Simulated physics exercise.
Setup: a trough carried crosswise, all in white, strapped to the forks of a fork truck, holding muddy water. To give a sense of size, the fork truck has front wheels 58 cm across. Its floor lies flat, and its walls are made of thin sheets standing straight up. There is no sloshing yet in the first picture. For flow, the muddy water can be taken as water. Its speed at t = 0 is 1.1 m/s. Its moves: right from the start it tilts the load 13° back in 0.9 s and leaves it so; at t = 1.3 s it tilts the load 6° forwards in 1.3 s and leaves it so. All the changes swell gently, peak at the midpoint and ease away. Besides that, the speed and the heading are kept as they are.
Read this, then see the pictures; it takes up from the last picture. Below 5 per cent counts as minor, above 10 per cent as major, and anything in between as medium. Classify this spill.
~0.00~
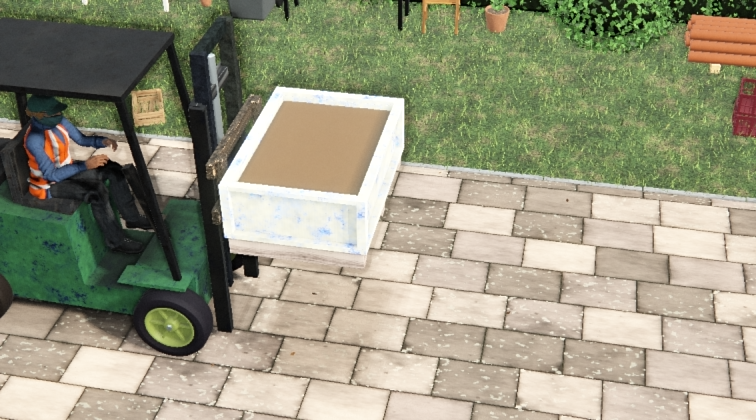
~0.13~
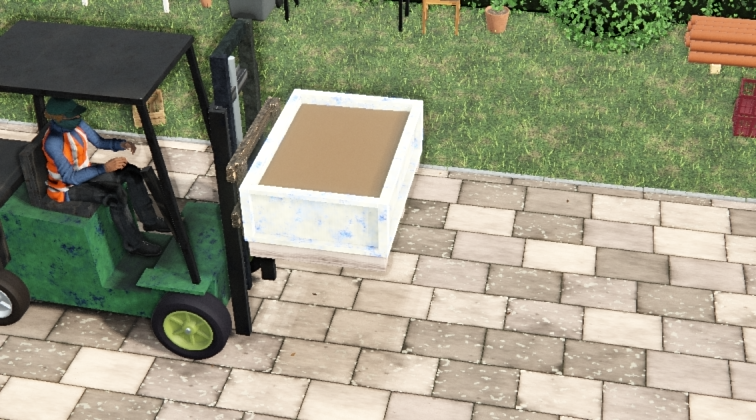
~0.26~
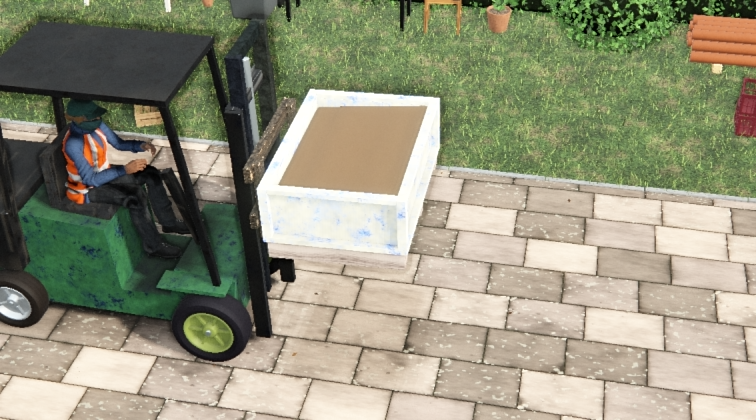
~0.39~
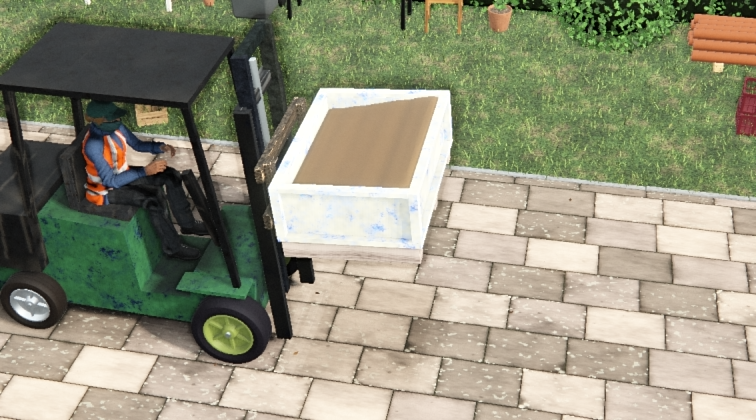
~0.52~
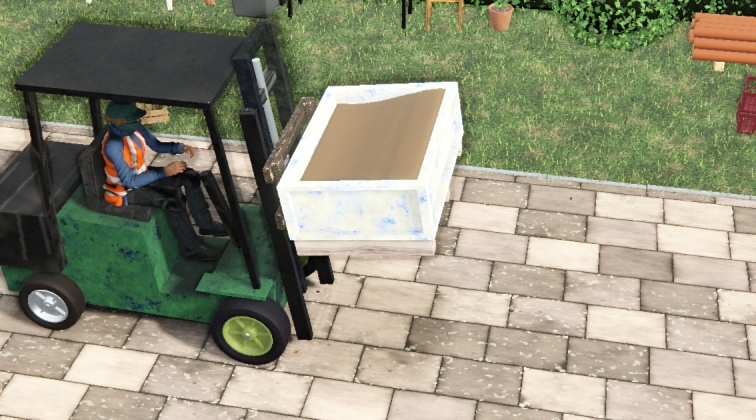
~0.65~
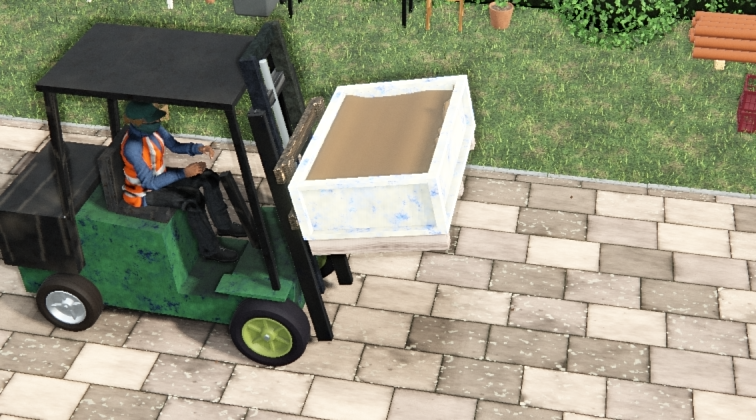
It is a major one.
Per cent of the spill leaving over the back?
Fraction of spill: Roughly 100%.
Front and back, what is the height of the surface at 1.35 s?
The front stands at 10 cm and the back at 38 cm.
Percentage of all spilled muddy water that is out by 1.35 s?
By that time, around 80 percent of it is out.
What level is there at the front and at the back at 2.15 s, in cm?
The level sits near 16 cm in front and near 34 cm behind.
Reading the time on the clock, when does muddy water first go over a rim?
About 1.1 s.
Then, 1.35 s in, it stands 37 cm high behind and 11 cm in front; 16 per cent has gone over the back.
Then, 2.15 s in, it stands 33 cm high behind and 15 cm in front; 18 per cent has gone over the back.
Then, 3.15 s in, it stands 30 cm high behind and 20 cm in front; 18 per cent has gone over the back.
Then, 5.59 s in, 19 per cent has gone over the back, 61 of 323 litres.
